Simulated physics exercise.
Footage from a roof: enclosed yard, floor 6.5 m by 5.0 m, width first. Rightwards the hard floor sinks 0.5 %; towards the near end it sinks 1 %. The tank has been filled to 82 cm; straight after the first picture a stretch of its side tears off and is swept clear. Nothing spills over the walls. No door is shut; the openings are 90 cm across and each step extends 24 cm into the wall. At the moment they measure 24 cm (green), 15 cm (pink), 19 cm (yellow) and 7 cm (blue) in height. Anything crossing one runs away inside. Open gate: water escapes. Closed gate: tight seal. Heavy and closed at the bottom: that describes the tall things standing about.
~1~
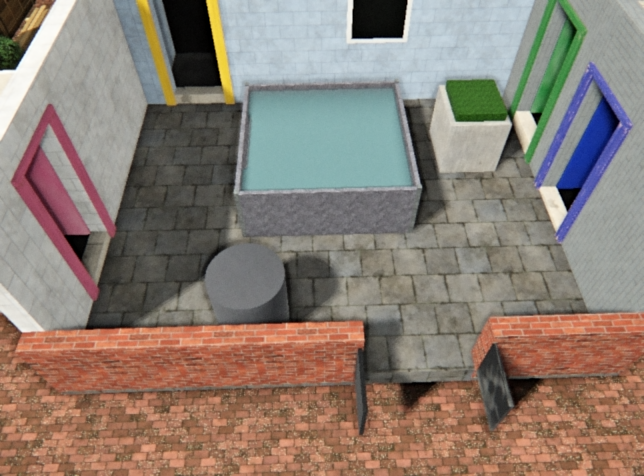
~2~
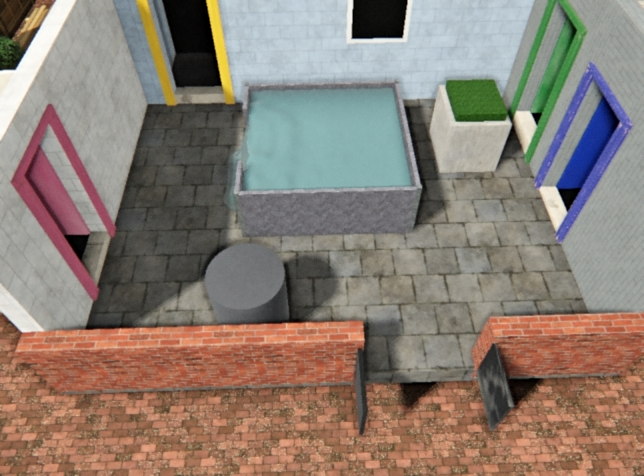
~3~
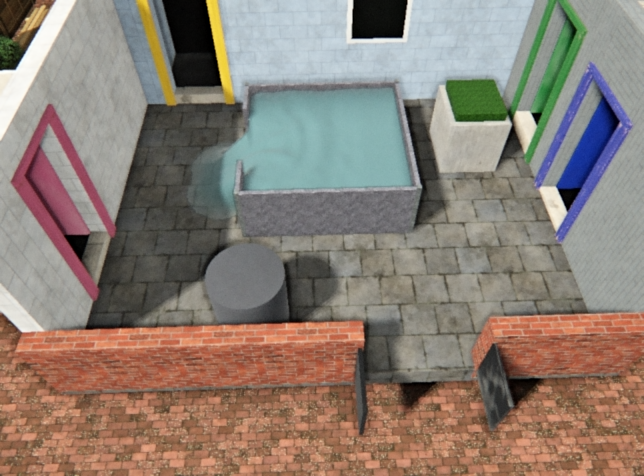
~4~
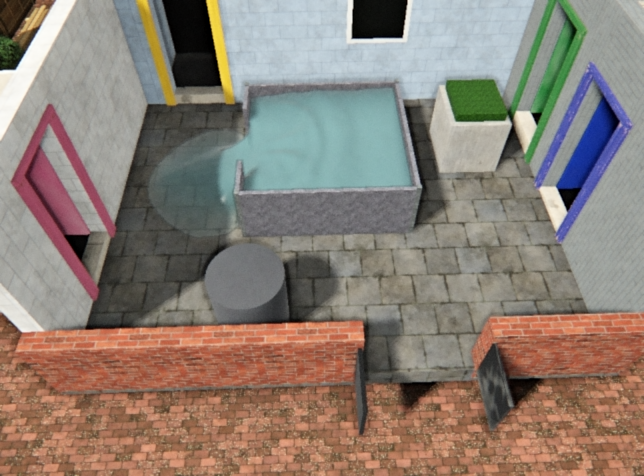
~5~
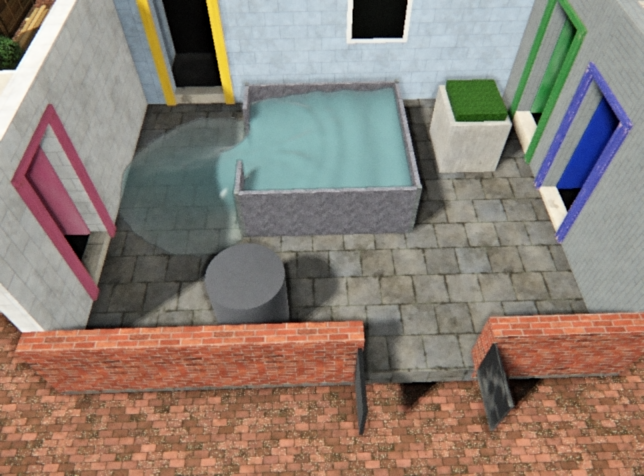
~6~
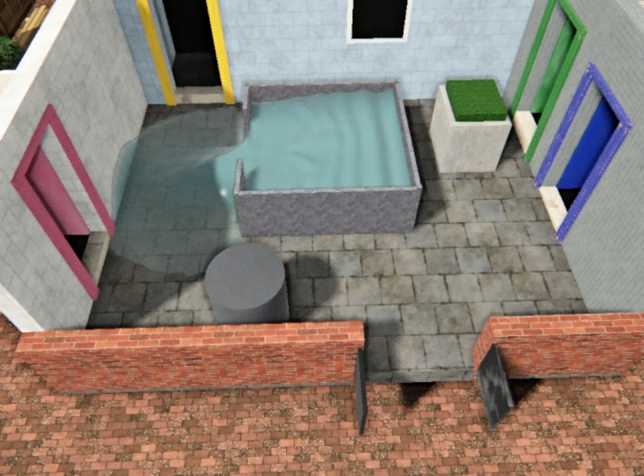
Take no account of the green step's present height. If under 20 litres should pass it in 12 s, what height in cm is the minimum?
The minimum is around 17 cm.
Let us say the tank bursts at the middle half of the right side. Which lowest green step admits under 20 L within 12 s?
Required height: Approx. 15 cm.
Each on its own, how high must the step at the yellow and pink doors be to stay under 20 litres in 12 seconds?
About 27 cm at yellow and about 22 cm at pink.
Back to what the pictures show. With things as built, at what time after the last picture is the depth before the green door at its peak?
Around 4.5 s.
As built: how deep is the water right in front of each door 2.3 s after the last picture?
Depths in cm - green: 0, pink: 20, yellow: 27, blue: 0.
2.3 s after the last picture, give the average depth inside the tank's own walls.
Average depth: Approx. 41 cm.
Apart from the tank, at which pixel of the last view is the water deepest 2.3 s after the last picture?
(211, 359).
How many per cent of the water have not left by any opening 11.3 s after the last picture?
I'd put it at about 88 per cent.
Then, 0.7 s after the last picture water covers 25 % of the floor, deepest (62 cm) near (147, 109); it has not reached the green door.
Then, 2.3 s after the last picture water covers 50 % of the floor, deepest (50 cm) near (211, 359); it has not reached the green door.
Then, 11.3 s after the last picture water covers 95 % of the floor, deepest (19 cm) near (602, 347); 14 cm at the green door, 1 litre in over its 24 cm step.
At the green door as built, the water peaked near 18 cm, 4.5 s after the last picture.
With a step of 14.5 cm, 43 litres would have come in within the 12 s; with 19.5 cm, 7 litres. So under 20 litres takes about 17 cm.
